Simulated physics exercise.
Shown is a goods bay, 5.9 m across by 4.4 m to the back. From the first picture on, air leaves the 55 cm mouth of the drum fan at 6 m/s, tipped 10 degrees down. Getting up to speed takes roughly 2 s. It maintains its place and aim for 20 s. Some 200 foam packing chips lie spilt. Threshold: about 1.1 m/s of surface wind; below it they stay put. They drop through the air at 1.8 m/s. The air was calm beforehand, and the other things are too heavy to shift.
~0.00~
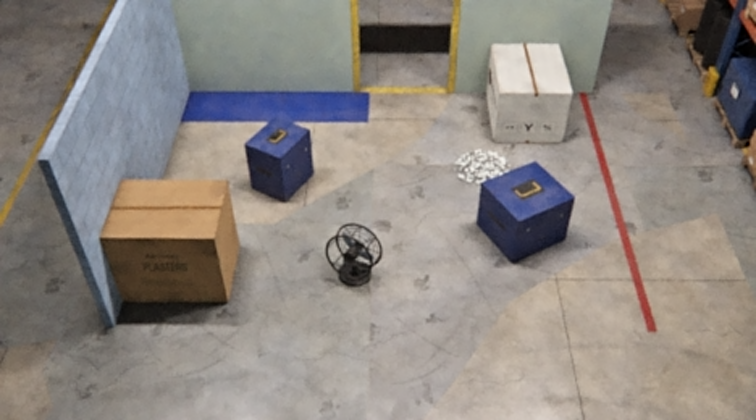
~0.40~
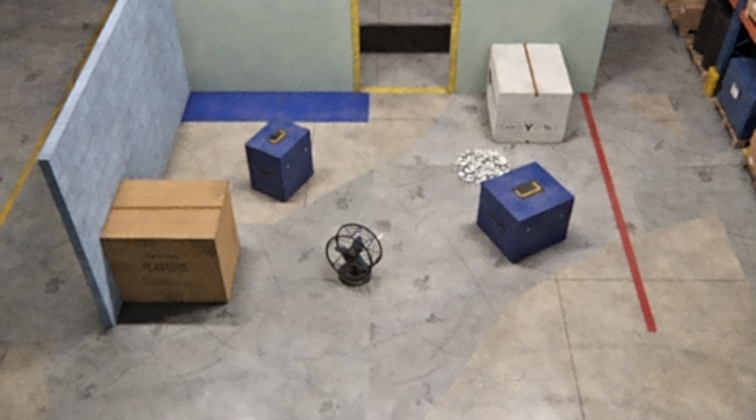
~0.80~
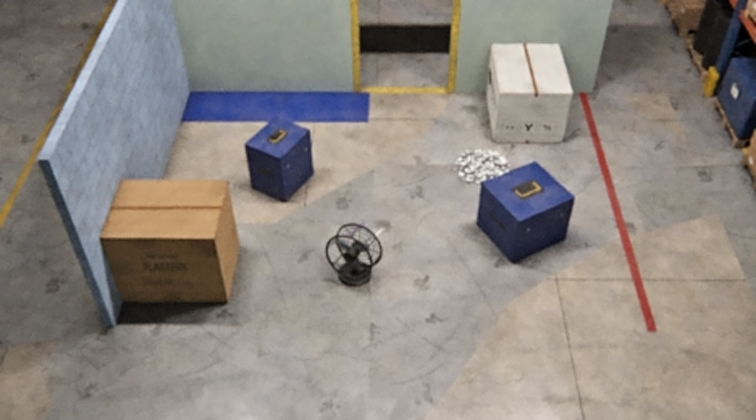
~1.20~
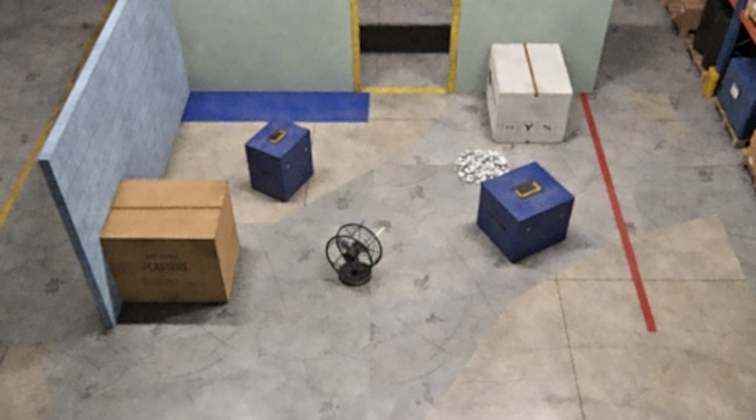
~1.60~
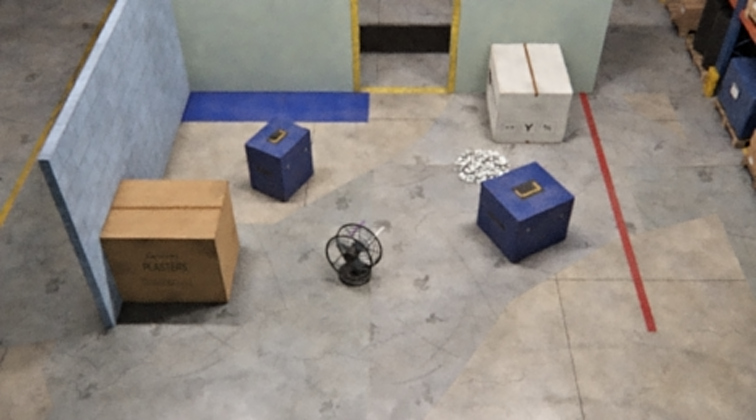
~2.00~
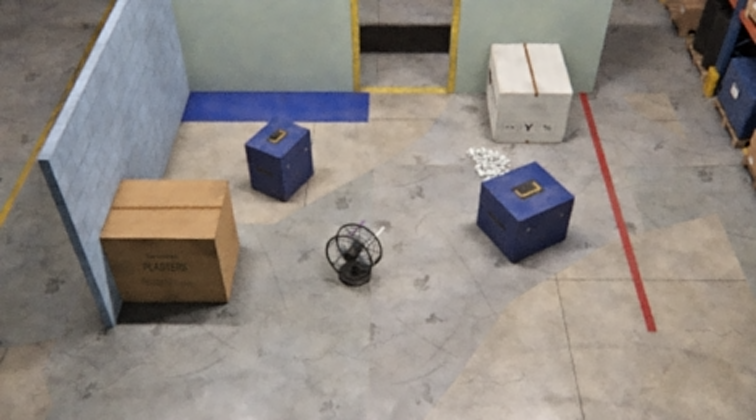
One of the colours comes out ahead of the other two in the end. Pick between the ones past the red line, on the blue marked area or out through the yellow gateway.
The biggest group is at red.
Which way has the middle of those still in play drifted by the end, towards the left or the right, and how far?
Looks like a right-hand shift of around 2.0 m.
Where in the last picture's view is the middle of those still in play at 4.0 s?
I'd point to somewhere around (605, 144).
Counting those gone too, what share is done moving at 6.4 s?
Close to 5 % of them.
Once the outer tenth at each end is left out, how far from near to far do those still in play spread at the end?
Spread: Approx. 0.8 m.
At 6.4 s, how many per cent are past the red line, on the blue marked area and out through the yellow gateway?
Roughly 70 % red, 0 % blue and 0 % yellow.
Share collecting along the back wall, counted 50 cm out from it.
About 10 %.
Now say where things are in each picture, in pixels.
The middle of the foam packing chips is near (482, 166), none has stirred yet and the mouth of the drum fan is at (354, 252), in the first frame.
The middle of the foam packing chips is near (482, 166), none has stirred yet, the blue marked area is centred on (277, 107), the red line is centred on (616, 193) and the yellow gateway is centred on (404, 92), in the second frame.
The middle of the foam packing chips is near (482, 166), none has stirred yet, the top of a packing case is at (528, 190) and the top of a large carton is at (531, 67), in the third frame.
The middle of the foam packing chips is near (482, 166) and none has stirred yet, in the fourth frame.
The middle of the foam packing chips is near (482, 166) and none has stirred yet, in the fifth frame.
The middle of the foam packing chips is near (487, 164), the farthest in sight from the drum fan is at (505, 157) and about 35 % have left their places, in the sixth frame.
After 4.0 s, 98 % are on the move or not yet settled, 0 % are on the blue marked area, 54 % past the red line and 0 % out through the yellow gateway; the middle of those still in play is near (605, 144).
After 6.4 s, 94 % are on the move or not yet settled, 0 % are on the blue marked area, 72 % past the red line and 0 % out through the yellow gateway; the middle of those still in play is near (614, 143).
After 11.0 s, 81 % are on the move or not yet settled, 0 % are on the blue marked area, 78 % past the red line and 0 % out through the yellow gateway; the middle of those still in play is near (624, 142).
After 20.0 s, at the end, 0 % are on the blue marked area, 82 % past the red line and 0 % out through the yellow gateway; the middle of those still in play is near (625, 137).
